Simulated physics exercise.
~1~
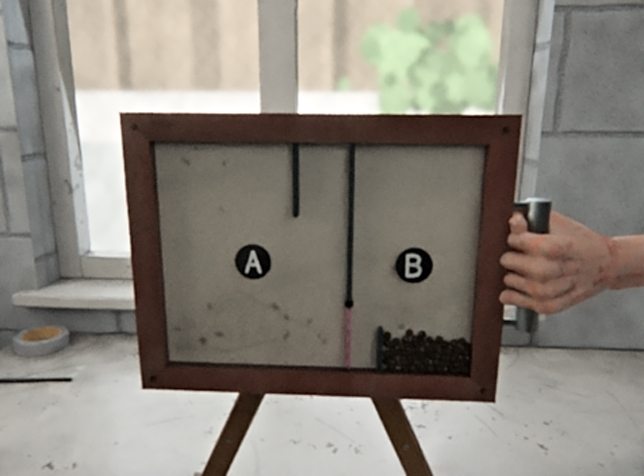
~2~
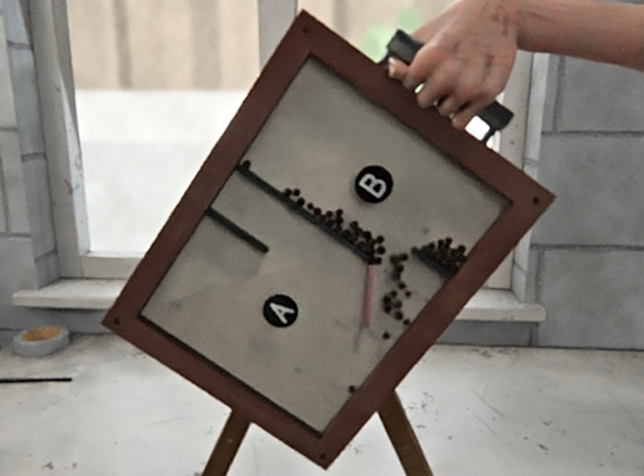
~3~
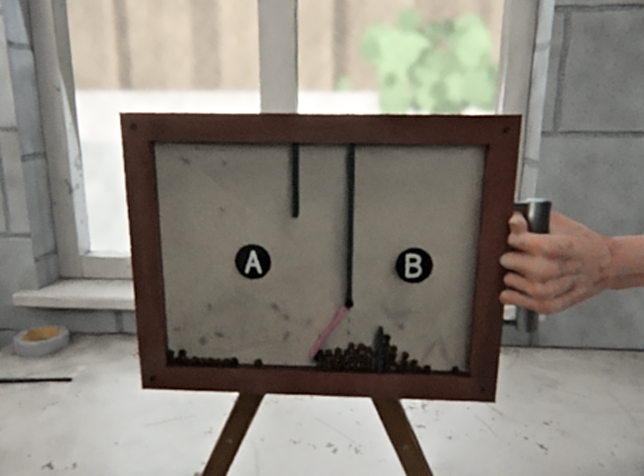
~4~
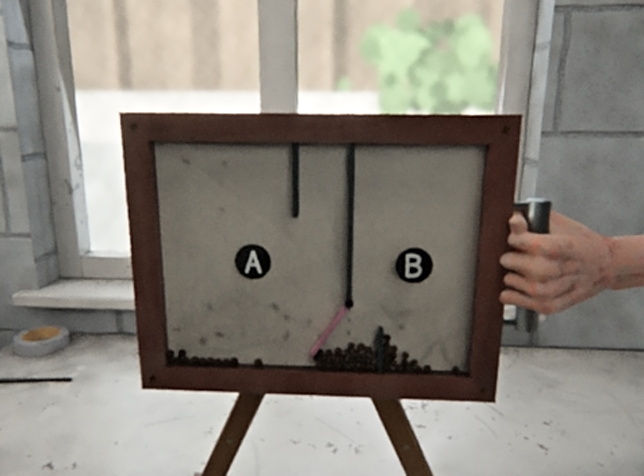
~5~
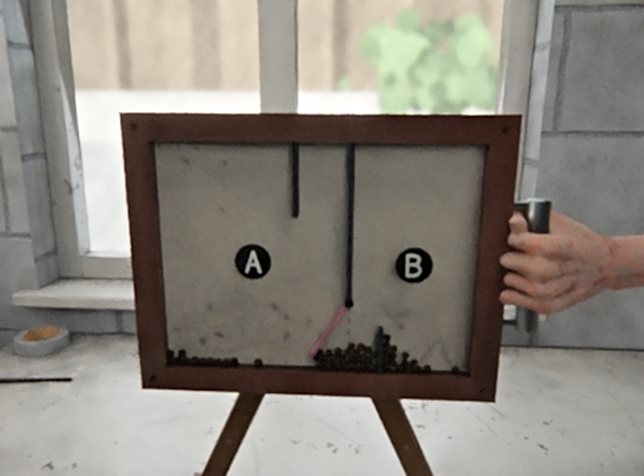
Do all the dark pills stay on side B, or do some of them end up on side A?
Some of them end up on side A. A fair share lies on that side once the case is level again, while the larger part remains on side B.
